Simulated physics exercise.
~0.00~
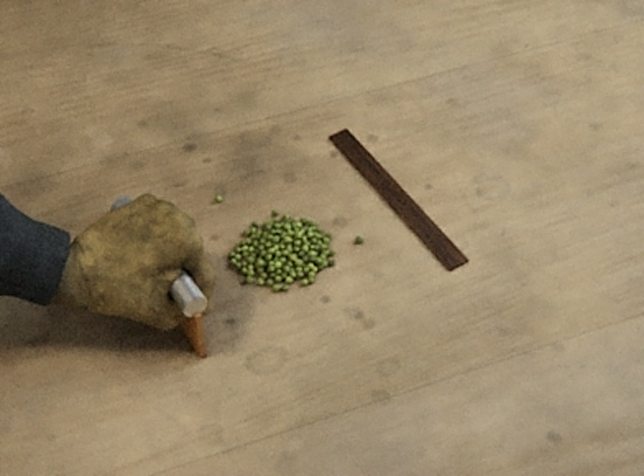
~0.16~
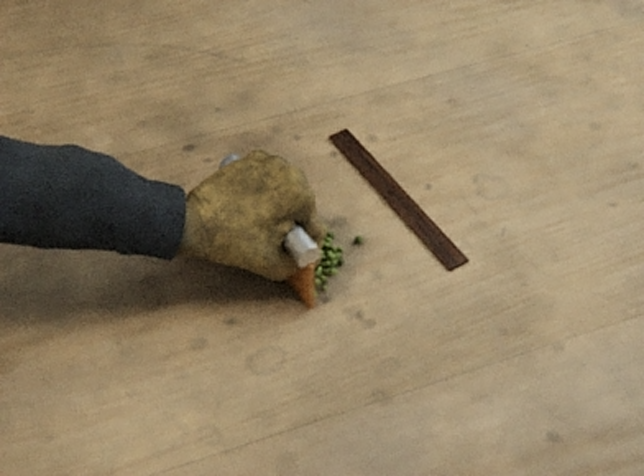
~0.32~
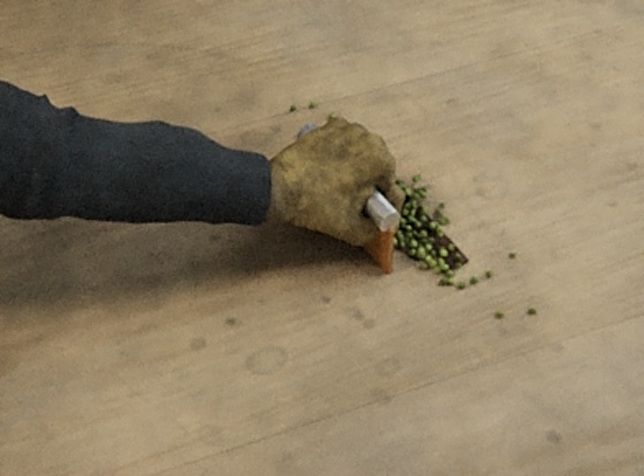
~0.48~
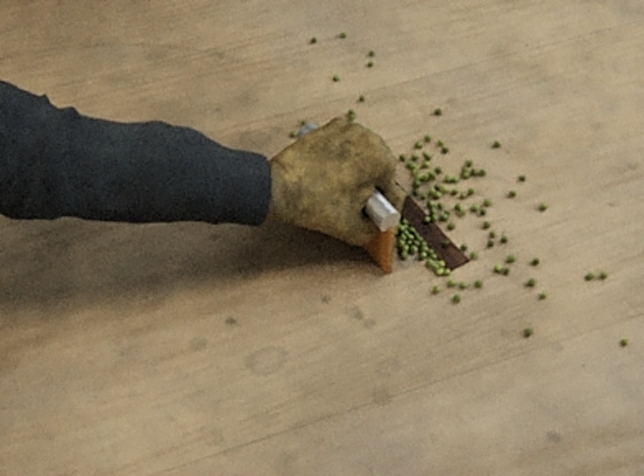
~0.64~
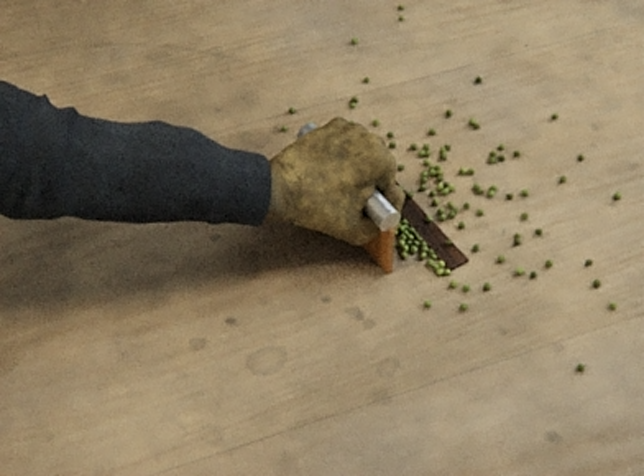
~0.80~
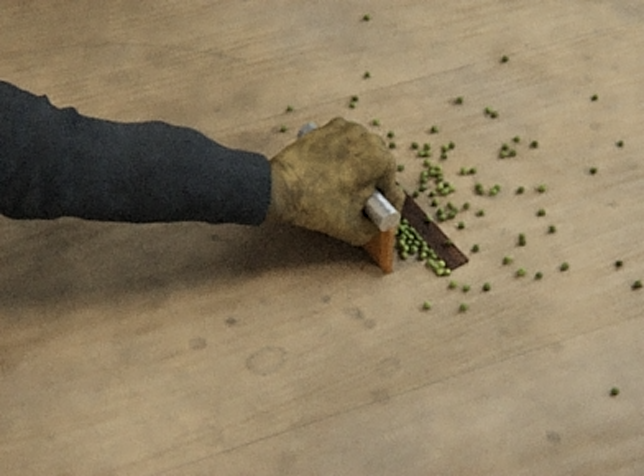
The video shows a gloved hand pushing a pile of small green peas rightward with an orange-edged scraper across a wooden surface toward a dark strip. The scraper halts just short of it, and peas scatter beyond while many rest on or near the strip.
